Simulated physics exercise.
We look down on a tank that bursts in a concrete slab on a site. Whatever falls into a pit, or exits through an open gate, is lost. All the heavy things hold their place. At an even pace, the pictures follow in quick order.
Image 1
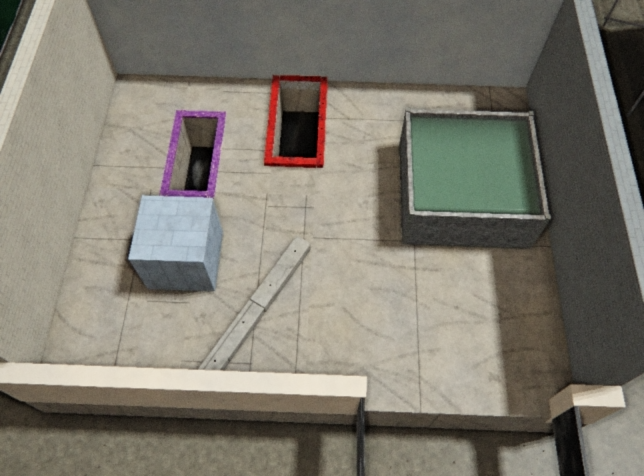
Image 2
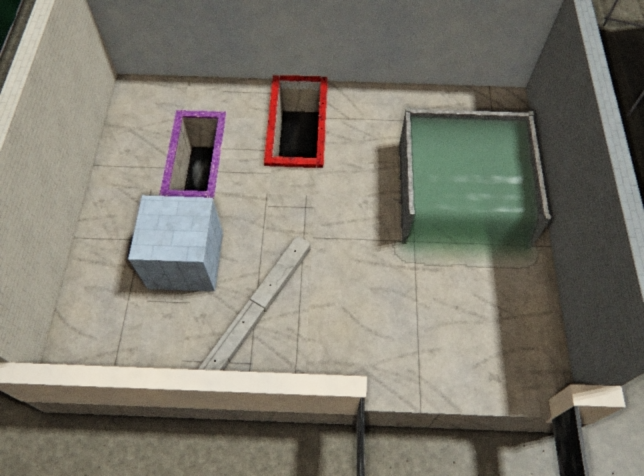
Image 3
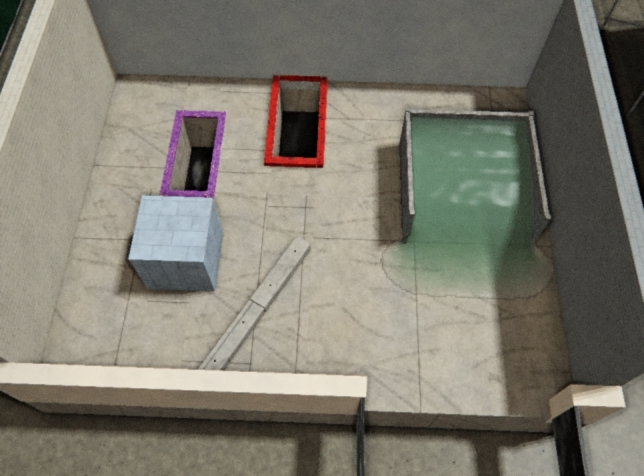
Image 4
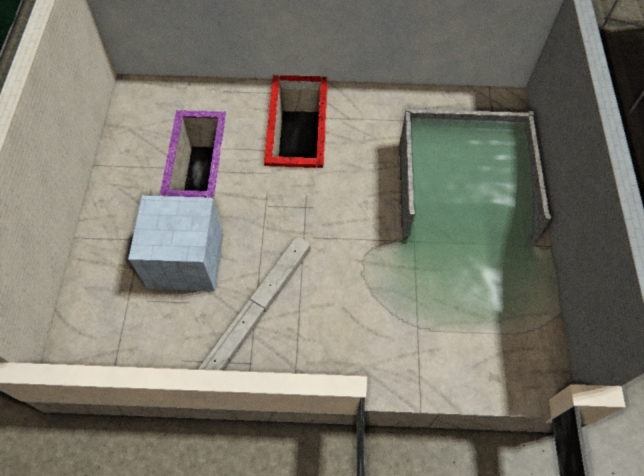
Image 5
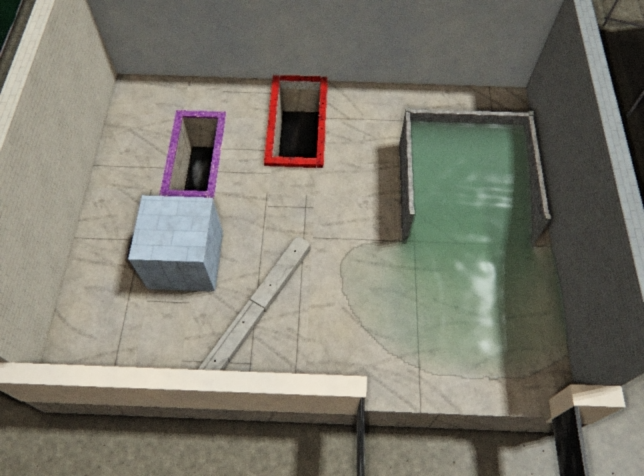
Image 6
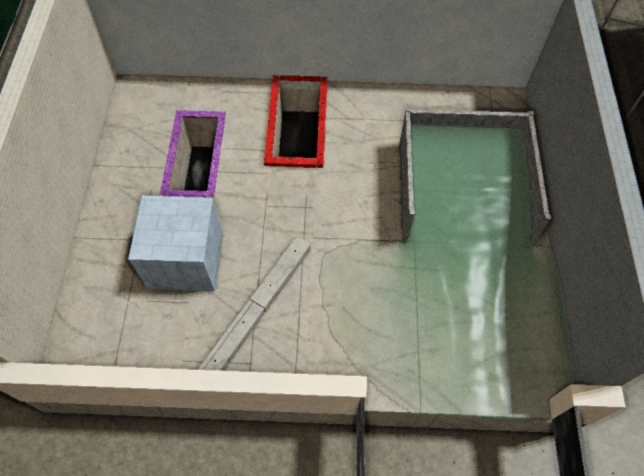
At the start, a tank of green liquid stands whole at the right of a walled slab, near a pale block, a diagonal strip and two openings rimmed purple and red. Then its near side gives way, and the liquid pours out and spreads steadily across the floor toward the viewer.
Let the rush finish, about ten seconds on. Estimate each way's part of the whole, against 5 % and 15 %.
My prediction: The gate will capture a heavy share beyond fifteen per cent; the red pit will capture a light share below five per cent; the purple pit will capture a light share below five per cent.
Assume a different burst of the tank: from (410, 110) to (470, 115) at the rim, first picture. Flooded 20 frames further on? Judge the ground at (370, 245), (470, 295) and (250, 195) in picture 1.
First spot submerged, second spot spared, third spot spared.
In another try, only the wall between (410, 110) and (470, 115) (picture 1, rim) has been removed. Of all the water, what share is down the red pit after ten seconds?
Approximate share, red: 30 in a hundred.
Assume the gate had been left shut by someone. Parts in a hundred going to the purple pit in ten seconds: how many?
Purple pit, %: 8.
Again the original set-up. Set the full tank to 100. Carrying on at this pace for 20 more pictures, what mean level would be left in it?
Estimate: Close to 14 %.
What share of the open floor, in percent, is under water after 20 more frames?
I'd say 30 per cent.
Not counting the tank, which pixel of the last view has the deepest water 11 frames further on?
Look near (561, 372).
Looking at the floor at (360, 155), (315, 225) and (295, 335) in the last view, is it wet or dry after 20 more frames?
First spared, then spared, then swamped.
A moment on, water covers 25 % of the floor; the gate 15 %, the red pit 0 %, the purple pit 0 %.
Next, water covers 30 % of the floor; the gate 35 %, the red pit 0 %, the purple pit 0 %.
Then, water covers 30 % of the floor; the gate 55 %, the red pit 0 %, the purple pit 0 %.
Later, water covers 40 % of the floor; the gate 68 %, the red pit 0 %, the purple pit 0 %.
In the end, water covers 50 % of the floor; the gate 75 %, the red pit 0 %, the purple pit 0 %.
